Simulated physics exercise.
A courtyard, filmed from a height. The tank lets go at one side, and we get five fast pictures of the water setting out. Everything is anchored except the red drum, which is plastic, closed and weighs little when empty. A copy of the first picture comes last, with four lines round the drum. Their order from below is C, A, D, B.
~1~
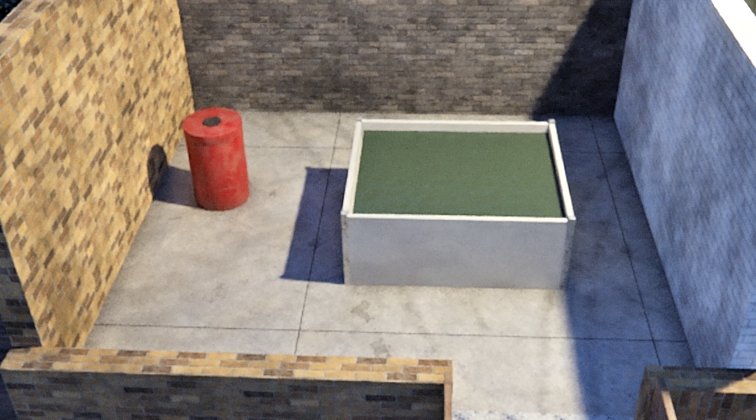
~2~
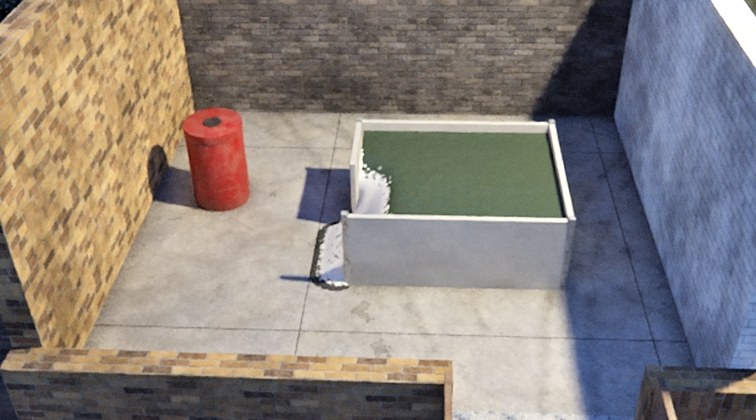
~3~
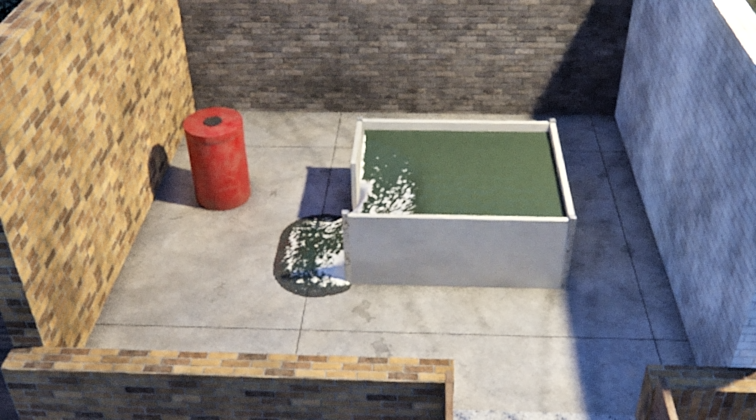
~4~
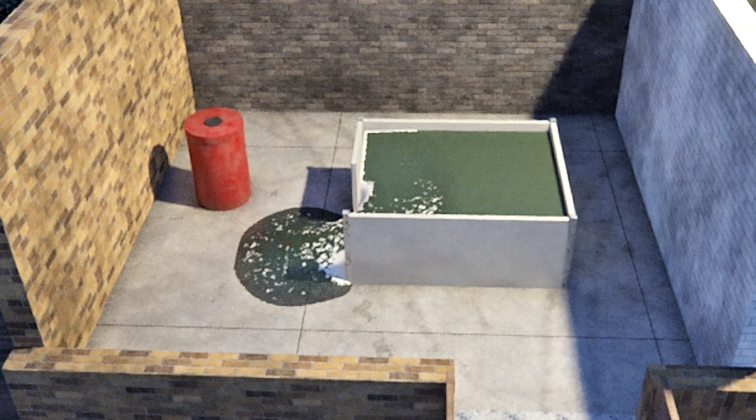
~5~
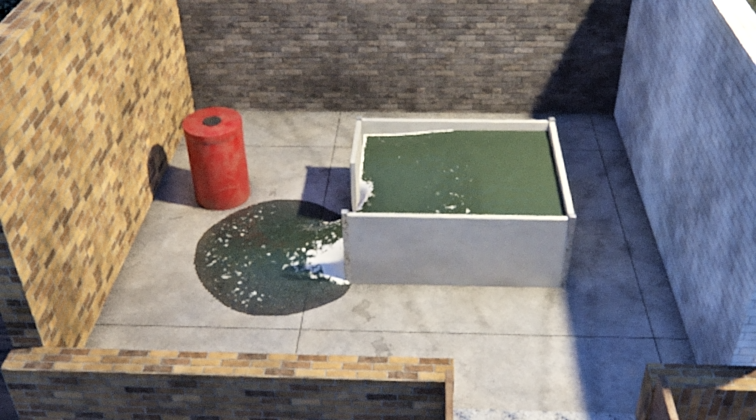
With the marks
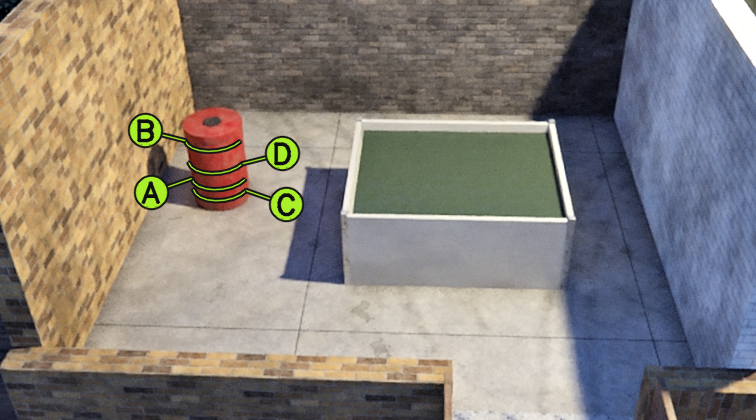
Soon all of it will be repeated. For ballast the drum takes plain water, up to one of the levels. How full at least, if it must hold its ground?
The limit is A.
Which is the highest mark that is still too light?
The answer is C.
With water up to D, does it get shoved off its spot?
No.
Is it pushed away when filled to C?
Yes.
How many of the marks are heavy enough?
Three of the four.
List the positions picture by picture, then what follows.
Lid of the red drum at (212, 122); tank full, its middle at (456, 173); open gate at (548, 367).
Water covers 2 % of the ground and is seen nearest the drum at (330, 231).
Water covers 4 % of the ground and is seen nearest the drum at (292, 232).
Water covers 6 % of the ground and is seen nearest the drum at (277, 216).
Lid of the red drum at (212, 122); water covers 10 % of the ground and is seen nearest the drum at (238, 215).
On the marked copy, A at (214, 189); B at (208, 151); C at (215, 200); D at (211, 173); from the bottom up C, A, D, B.
If A is chosen, it does not move.
If B is chosen, it does not move.
If C is chosen, it is pushed about its own width away.
If D is chosen, it does not move.
